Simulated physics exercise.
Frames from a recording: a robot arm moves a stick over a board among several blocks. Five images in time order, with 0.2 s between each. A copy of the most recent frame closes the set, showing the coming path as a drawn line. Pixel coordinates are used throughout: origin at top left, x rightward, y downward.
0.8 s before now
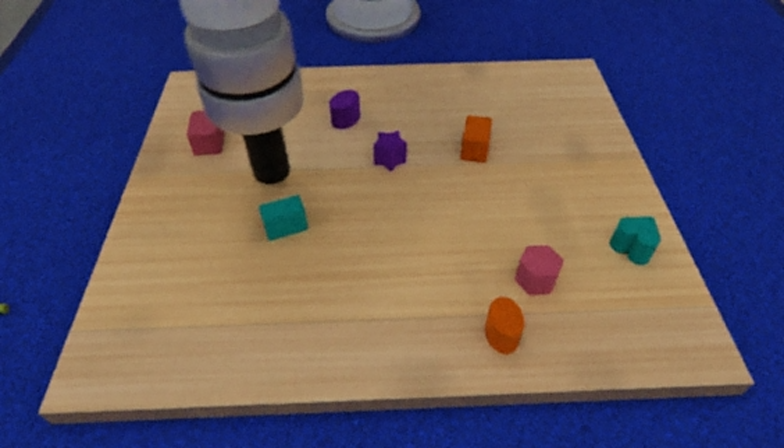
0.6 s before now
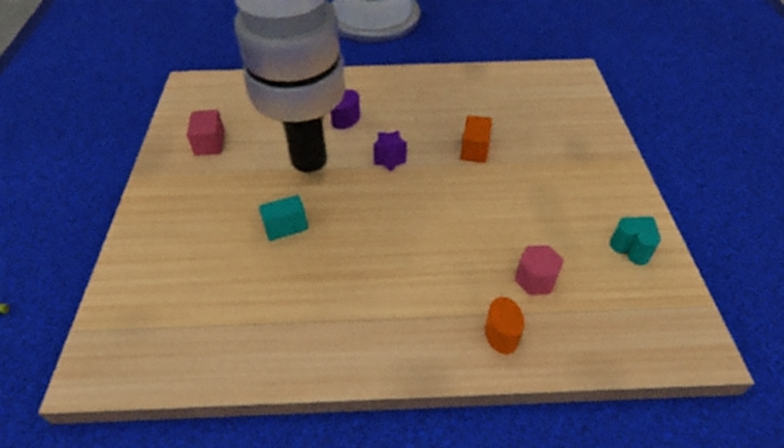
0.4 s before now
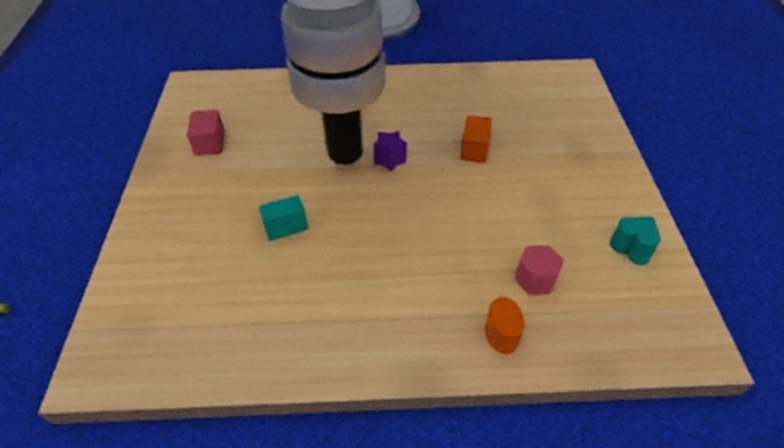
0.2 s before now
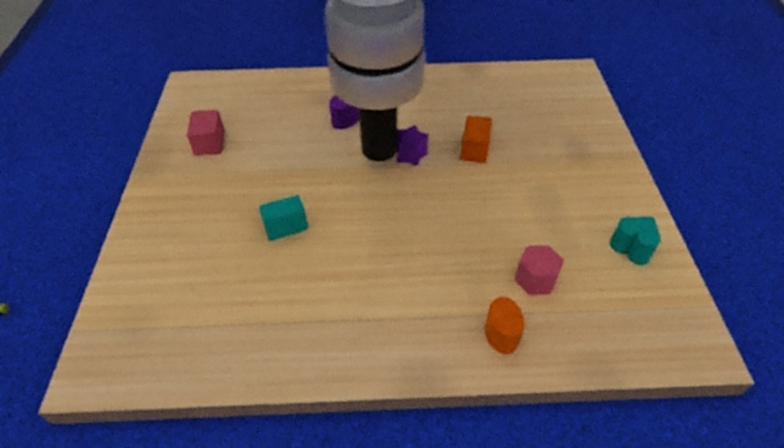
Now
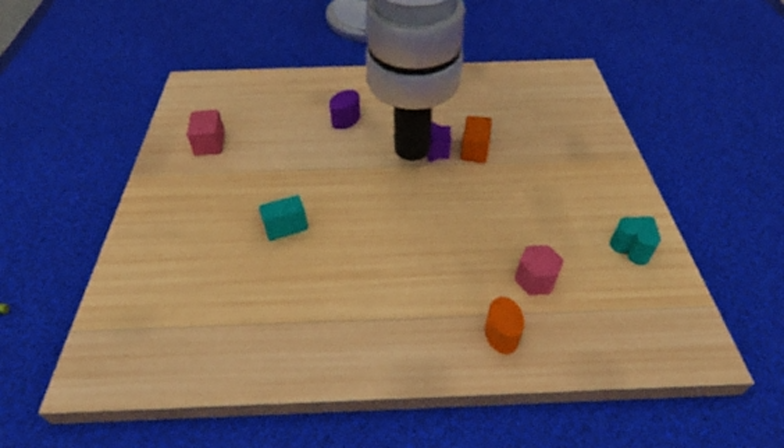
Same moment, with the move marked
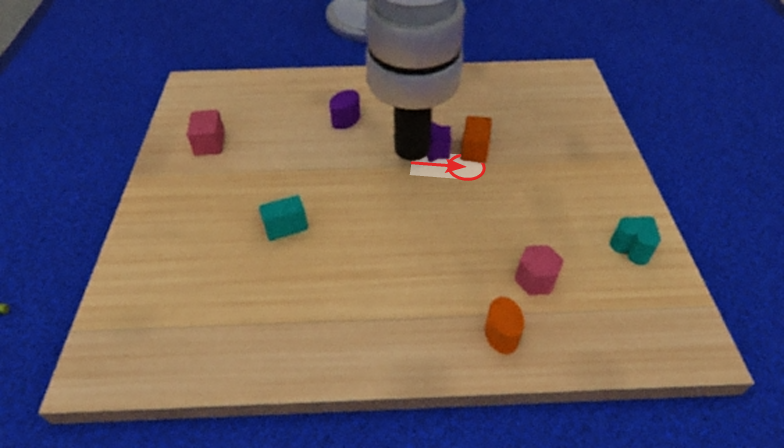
Robot arm sweeping its black stick rightward across a wooden board, then pushing a purple star right, close to an orange block.
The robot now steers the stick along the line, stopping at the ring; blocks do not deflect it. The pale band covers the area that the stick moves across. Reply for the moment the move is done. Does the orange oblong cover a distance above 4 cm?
No, that is not what happens.
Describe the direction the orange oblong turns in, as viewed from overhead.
Its rotation is counterclockwise.
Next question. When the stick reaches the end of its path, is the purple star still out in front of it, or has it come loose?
Once the path is finished, the purple star lies beside or behind the stick.
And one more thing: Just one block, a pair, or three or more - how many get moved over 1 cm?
Two move.
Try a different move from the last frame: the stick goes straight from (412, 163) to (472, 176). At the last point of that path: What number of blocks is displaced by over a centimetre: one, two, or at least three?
Once the path ends, one block will have shifted.
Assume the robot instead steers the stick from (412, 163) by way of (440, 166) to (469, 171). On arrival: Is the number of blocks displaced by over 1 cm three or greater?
No.
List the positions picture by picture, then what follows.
Tip of the stick (272, 173), middles of tops, purple star (390, 139), orange oblong (478, 128), in the first frame.
Stick (309, 161), nothing pushed, in the second frame.
Stick (345, 154), nothing pushed, in the third frame.
Stick (380, 150), purple star (411, 135), in the fourth frame.
Stick (412, 150), purple star (437, 131), orange oblong (478, 128), in the fifth frame.
The line goes from (412, 163) directly to (466, 167).
On the path given first. Halfway along, stick (441, 152); purple star (459, 129), turned 15° anticlockwise; orange oblong (487, 128), turned 20° anticlockwise.
At the end, stick (468, 154); purple star (479, 128), turned 30° anticlockwise; orange oblong (505, 123), turned 40° anticlockwise.
